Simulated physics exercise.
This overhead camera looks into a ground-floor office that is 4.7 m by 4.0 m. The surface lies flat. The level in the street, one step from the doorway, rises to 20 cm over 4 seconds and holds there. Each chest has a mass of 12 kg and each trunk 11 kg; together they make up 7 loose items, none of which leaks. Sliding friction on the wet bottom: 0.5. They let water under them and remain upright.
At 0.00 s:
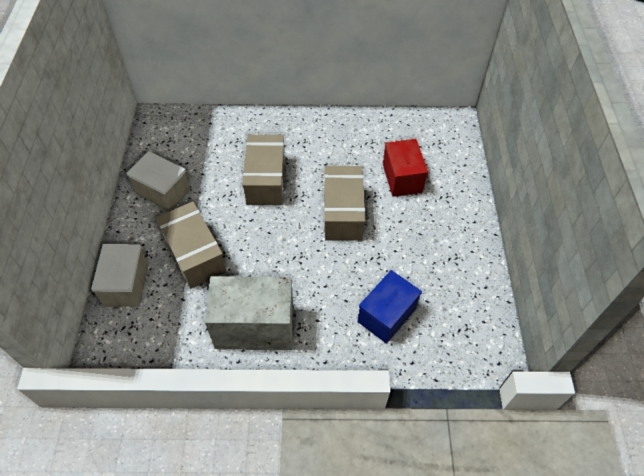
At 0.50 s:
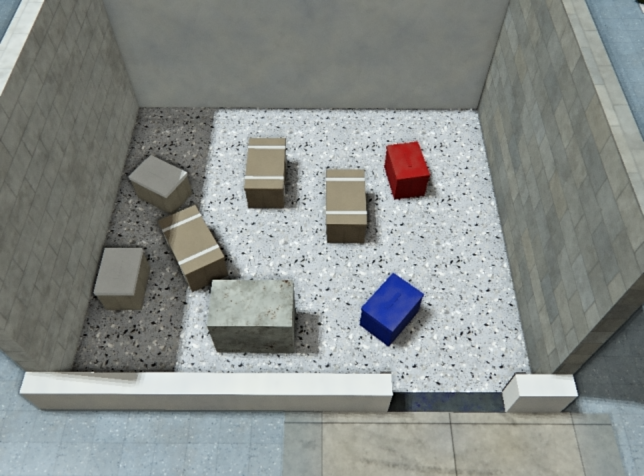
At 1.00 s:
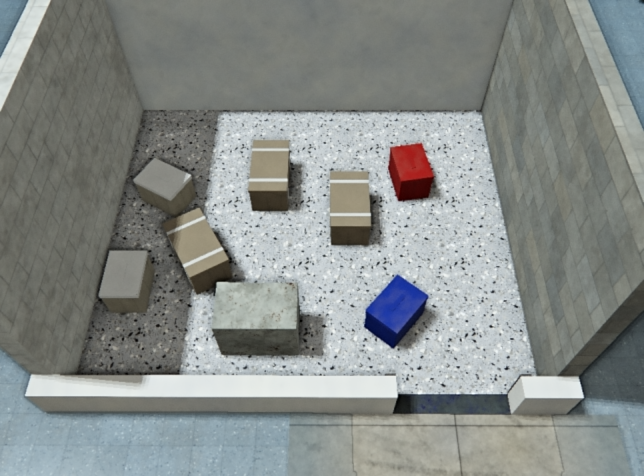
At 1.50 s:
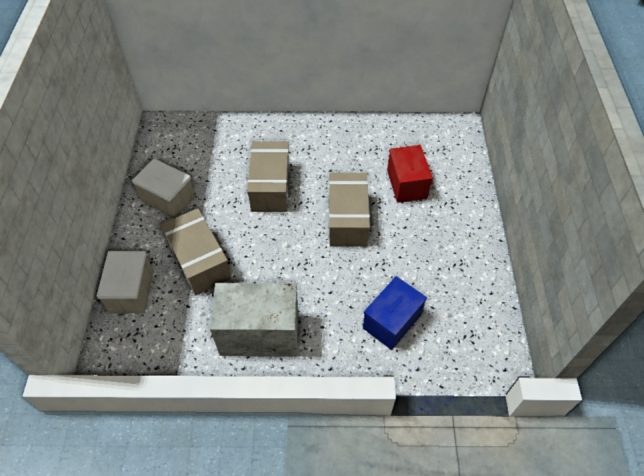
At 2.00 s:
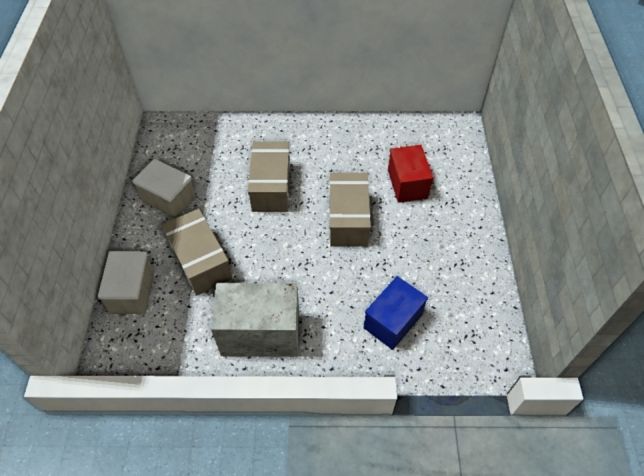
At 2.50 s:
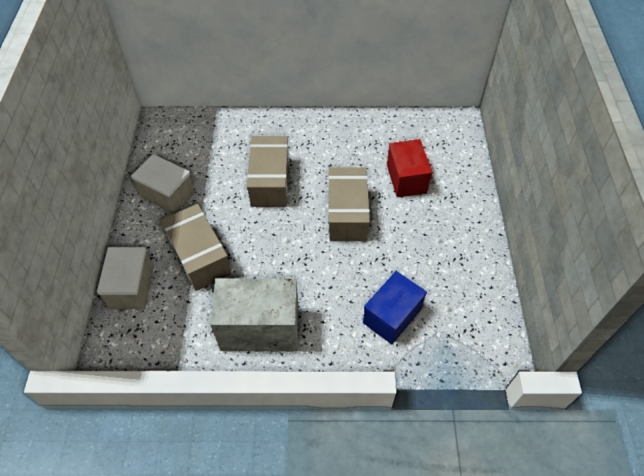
Water spread across the ground outside the walled room, covered the paving by the doorway, and then slipped through the gap onto the speckled floor, while the red, blue, tan and gray boxes stayed put.
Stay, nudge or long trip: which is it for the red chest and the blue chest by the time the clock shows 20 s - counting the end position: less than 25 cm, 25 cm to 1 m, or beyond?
As for the red chest, it goes far off; as for the blue chest, it goes far off.
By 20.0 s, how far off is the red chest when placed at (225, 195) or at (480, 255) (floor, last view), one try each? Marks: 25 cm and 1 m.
Try one: Large displacement; try two: Large displacement.
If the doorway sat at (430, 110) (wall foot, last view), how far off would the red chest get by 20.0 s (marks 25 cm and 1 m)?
The red chest covers a long distance.
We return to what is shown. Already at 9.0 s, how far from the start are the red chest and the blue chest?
By then roughly 100 cm and 140 cm, respectively.
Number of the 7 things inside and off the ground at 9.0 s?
Tally: 1 of them.
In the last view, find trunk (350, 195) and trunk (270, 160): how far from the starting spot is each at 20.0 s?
They sit 40 cm and 200 cm away, in the order given.
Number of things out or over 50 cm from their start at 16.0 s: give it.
I make it 6 by then.
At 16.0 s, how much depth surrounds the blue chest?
The depth there is around 7 cm.
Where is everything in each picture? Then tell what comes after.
The red chest at (406, 157) rests on the ground; the blue chest at (391, 298) rests on the ground; 0.0 m2 under water; 0 of 7 have shifted, in the first frame.
The red chest at (408, 160) rests on the ground; the blue chest at (393, 301) rests on the ground; 0.0 m2 under water; 0 of 7 have shifted, in the second frame.
The red chest at (412, 162) rests on the ground; the blue chest at (397, 303) rests on the ground; water covers 0.0 m2; 0 of 7 have shifted, in the third frame.
The red chest at (411, 163) rests on the ground; the blue chest at (396, 304) rests on the ground; 0.0 m2 under water; 0 of 7 have shifted, in the fourth frame.
The red chest at (411, 163), on the bottom; the blue chest at (397, 304), on the bottom; water covers 0.0 m2; 0 of 7 have shifted, in the fifth frame.
The red chest at (410, 158) rests on the ground; the blue chest at (396, 299) rests on the ground; 0.4 m2 under water; 0 of 7 have shifted, in the sixth frame.
After 4.0 s the red chest is near (410, 158), 0.0 m from its start, aground; the blue chest is near (379, 284), 0.2 m from its start, aground; 0 afloat.
After 9.0 s the red chest is near (367, 101), 1.0 m from its start, afloat; the blue chest is near (297, 227), 1.4 m from its start, aground; 1 afloat.
After 16.0 s the red chest is near (107, 255), 3.6 m from its start, afloat; the blue chest is near (279, 207), 1.7 m from its start, afloat; 7 afloat.
After 20.0 s the red chest is near (135, 341), 3.7 m from its start, afloat; the blue chest is near (334, 112), 2.7 m from its start, afloat; 7 afloat.
